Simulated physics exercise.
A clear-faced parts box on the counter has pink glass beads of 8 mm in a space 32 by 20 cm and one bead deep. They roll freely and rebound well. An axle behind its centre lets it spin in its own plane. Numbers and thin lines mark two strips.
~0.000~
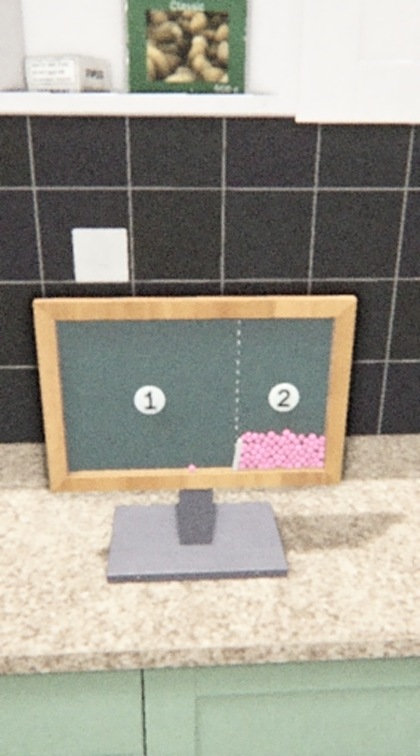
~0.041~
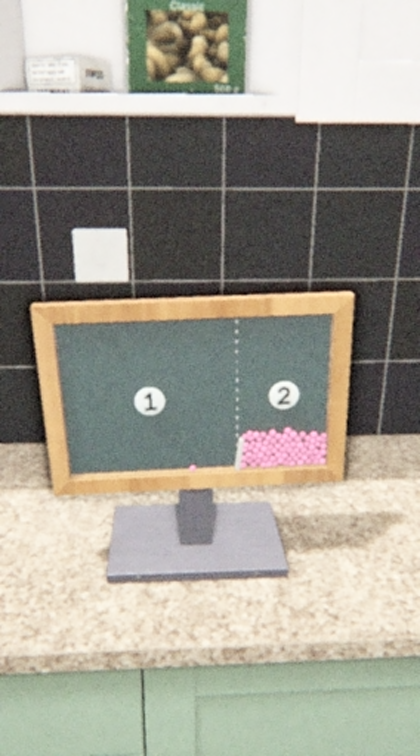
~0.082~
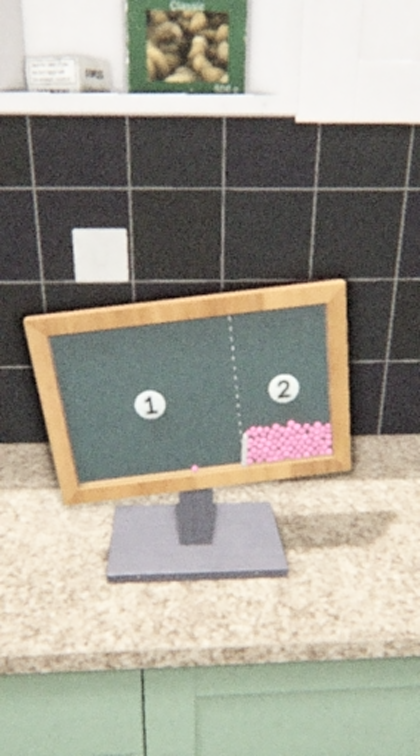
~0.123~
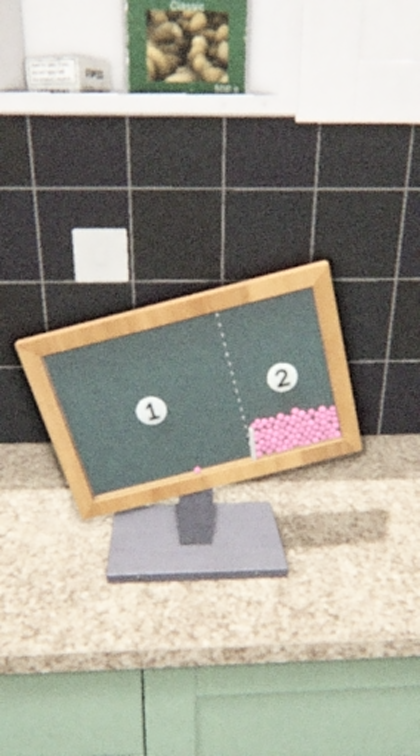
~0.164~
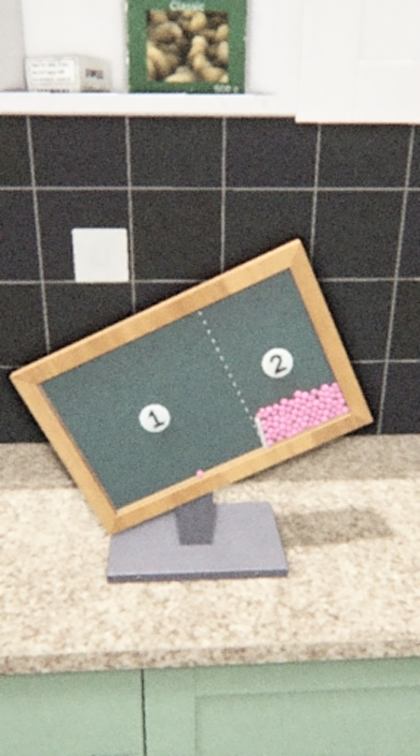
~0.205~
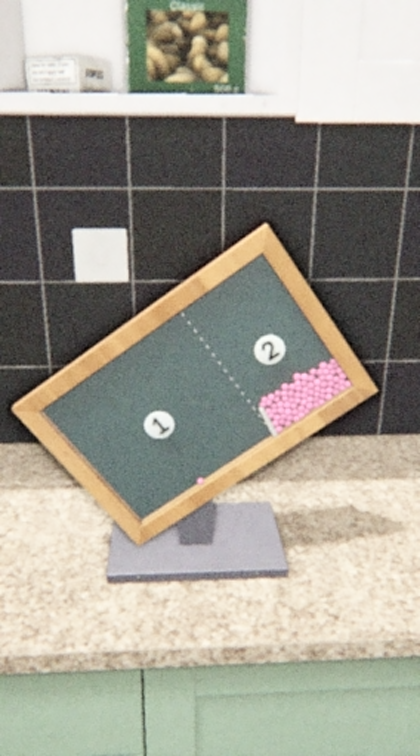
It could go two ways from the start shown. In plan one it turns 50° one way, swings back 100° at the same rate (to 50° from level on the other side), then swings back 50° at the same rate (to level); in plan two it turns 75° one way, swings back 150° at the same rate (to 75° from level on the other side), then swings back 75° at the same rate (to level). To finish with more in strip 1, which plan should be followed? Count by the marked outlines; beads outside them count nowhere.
Take plan two.
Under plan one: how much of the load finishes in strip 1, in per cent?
About 20 per cent.
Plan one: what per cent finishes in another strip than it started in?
About 20 per cent.
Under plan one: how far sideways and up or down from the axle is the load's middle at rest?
Some 9 cm right and 8 cm below.
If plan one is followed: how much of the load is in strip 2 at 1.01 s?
About 80 per cent.
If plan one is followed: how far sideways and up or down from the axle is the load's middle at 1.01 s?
Some 4 cm right and 11 cm below.
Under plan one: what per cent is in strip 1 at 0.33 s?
Roughly 5 per cent.
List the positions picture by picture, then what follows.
In the first frame, level; about 80 beads; beads centred (281, 452); top one (287, 434); no. 1 (150, 400), no. 2 (284, 398).
In the second frame, turned 2° anticlockwise; beads centred (282, 450); top one (288, 431).
In the third frame, turned 6° anticlockwise; beads centred (287, 443); top one (291, 424); wall ends (246, 437).
In the fourth frame, turned 14° anticlockwise; beads centred (294, 431); top one (333, 409).
In the fifth frame, turned 25° anticlockwise; beads centred (300, 414); top one (335, 386).
In the sixth frame, turned 36° anticlockwise; beads centred (303, 396); top one (333, 362); no. 1 (159, 425), no. 2 (270, 350).
Plan one. At 0.33 s, it stands 50° anticlockwise; the beads' middle is 12 cm right of and 3 cm above the centre; no. 1, 5 %, no. 2, 95 %.
After 1.01 s, it stands 24° clockwise; the beads' middle is 4 cm right of and 11 cm below the centre; no. 1, 20 %, no. 2, 80 %.
After 1.17 s, it stands level; the beads' middle is 9 cm right of and 8 cm below the centre; no. 1, 20 %, no. 2, 80 %.
All still by 1.8 s, it stands level; no. 1, 20 %, no. 2, 80 %.
Plan two would end with no. 1, 30 %, no. 2, 70 %.
